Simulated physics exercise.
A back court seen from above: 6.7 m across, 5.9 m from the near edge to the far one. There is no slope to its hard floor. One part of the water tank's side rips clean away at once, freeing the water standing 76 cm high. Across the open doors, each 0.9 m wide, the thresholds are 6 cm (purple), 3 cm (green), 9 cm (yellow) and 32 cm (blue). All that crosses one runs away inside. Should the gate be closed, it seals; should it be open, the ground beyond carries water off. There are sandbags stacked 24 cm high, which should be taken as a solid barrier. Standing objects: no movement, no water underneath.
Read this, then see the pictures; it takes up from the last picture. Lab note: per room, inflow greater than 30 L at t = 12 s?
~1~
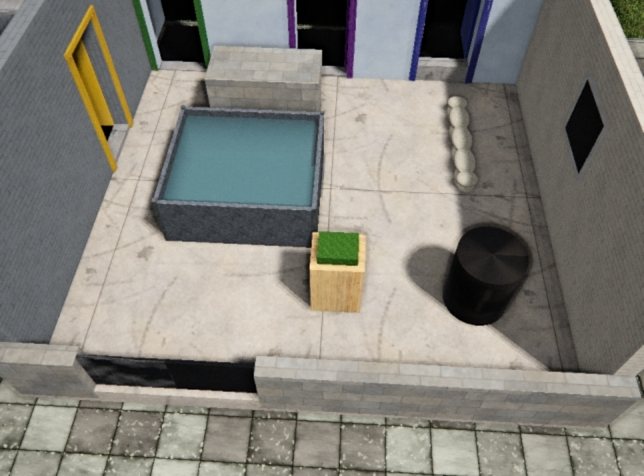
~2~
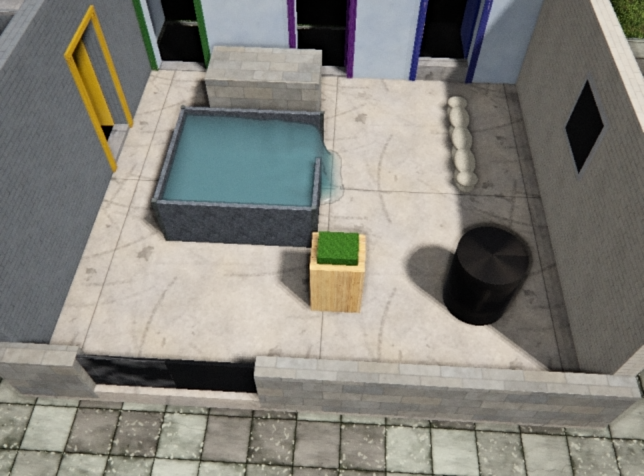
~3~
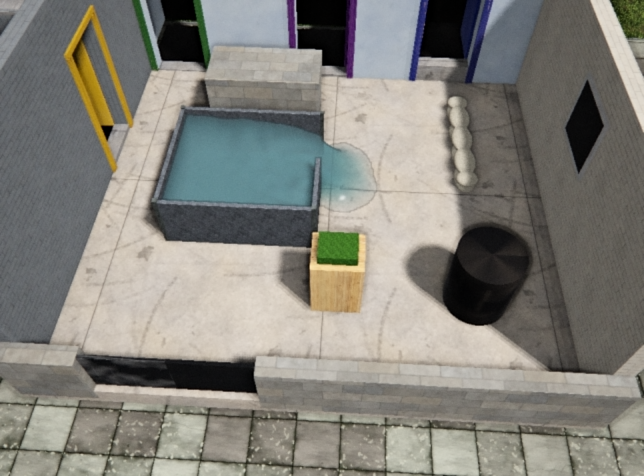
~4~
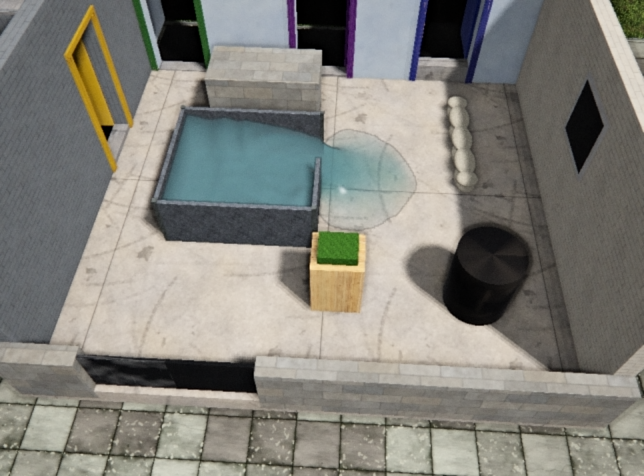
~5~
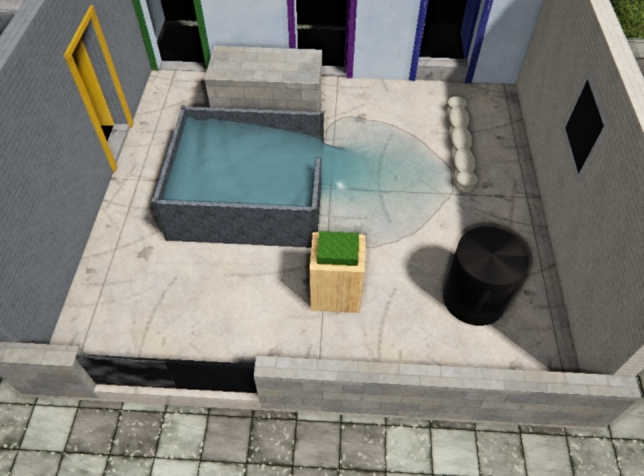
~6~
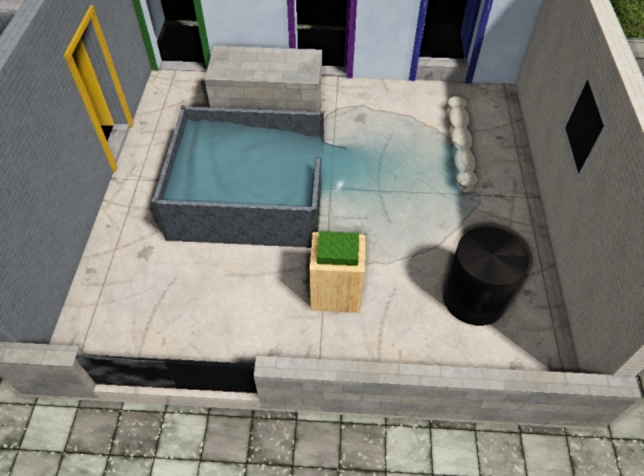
The purple door will most likely respect the limit; the green door will most likely bust the limit; the yellow door will most likely respect the limit; the blue door will most likely respect the limit.
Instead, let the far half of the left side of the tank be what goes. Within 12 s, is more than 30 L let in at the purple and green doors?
For purple, too little; for green, too much.
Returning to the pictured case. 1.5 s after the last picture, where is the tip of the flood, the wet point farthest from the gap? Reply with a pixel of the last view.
I'd put it near pixel (574, 398) of the last picture.
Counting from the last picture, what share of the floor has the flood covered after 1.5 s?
Close to 40 in a hundred parts are wet.
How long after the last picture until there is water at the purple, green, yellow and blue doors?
The front reaches purple at 1.6 s, green at 3.2 s, yellow at 4.5 s, blue at 0.5 s.
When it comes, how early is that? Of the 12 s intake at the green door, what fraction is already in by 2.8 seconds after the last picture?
About 0%.
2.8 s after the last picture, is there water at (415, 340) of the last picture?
It is flooded.
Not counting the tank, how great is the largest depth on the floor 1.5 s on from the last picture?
Max around 34 cm.
Then, 0.7 s after the last picture water covers 30 % of the floor and is deepest (38 cm) near (332, 168); purple door not reached, green door not reached, yellow door not reached, blue door 5 cm at the sill, 0 L in.
Then, 1.5 s after the last picture water covers 40 % of the floor and is deepest (34 cm) near (427, 85); purple door not reached, green door not reached, yellow door not reached, blue door 29 cm at the sill, 4 L in.
Then, 2.8 s after the last picture water covers 50 % of the floor and is deepest (24 cm) near (556, 383); purple door 5 cm at the sill, 0 L in, green door not reached, yellow door not reached, blue door 21 cm at the sill, 7 L in.
Then, 6.3 s after the last picture water covers 90 % of the floor and is deepest (17 cm) near (475, 219); purple door 5 cm at the sill, 1 L in, green door 7 cm at the sill, 26 L in, yellow door 3 cm at the sill, 0 L in, blue door 14 cm at the sill, 8 L in.
Then, 11.3 s after the last picture water covers 95 % of the floor and is deepest (12 cm) near (186, 377); purple door 4 cm at the sill, 1 L in, green door 7 cm at the sill, 81 L in, yellow door 11 cm at the sill, 2 L in, blue door 9 cm at the sill, 8 L in.
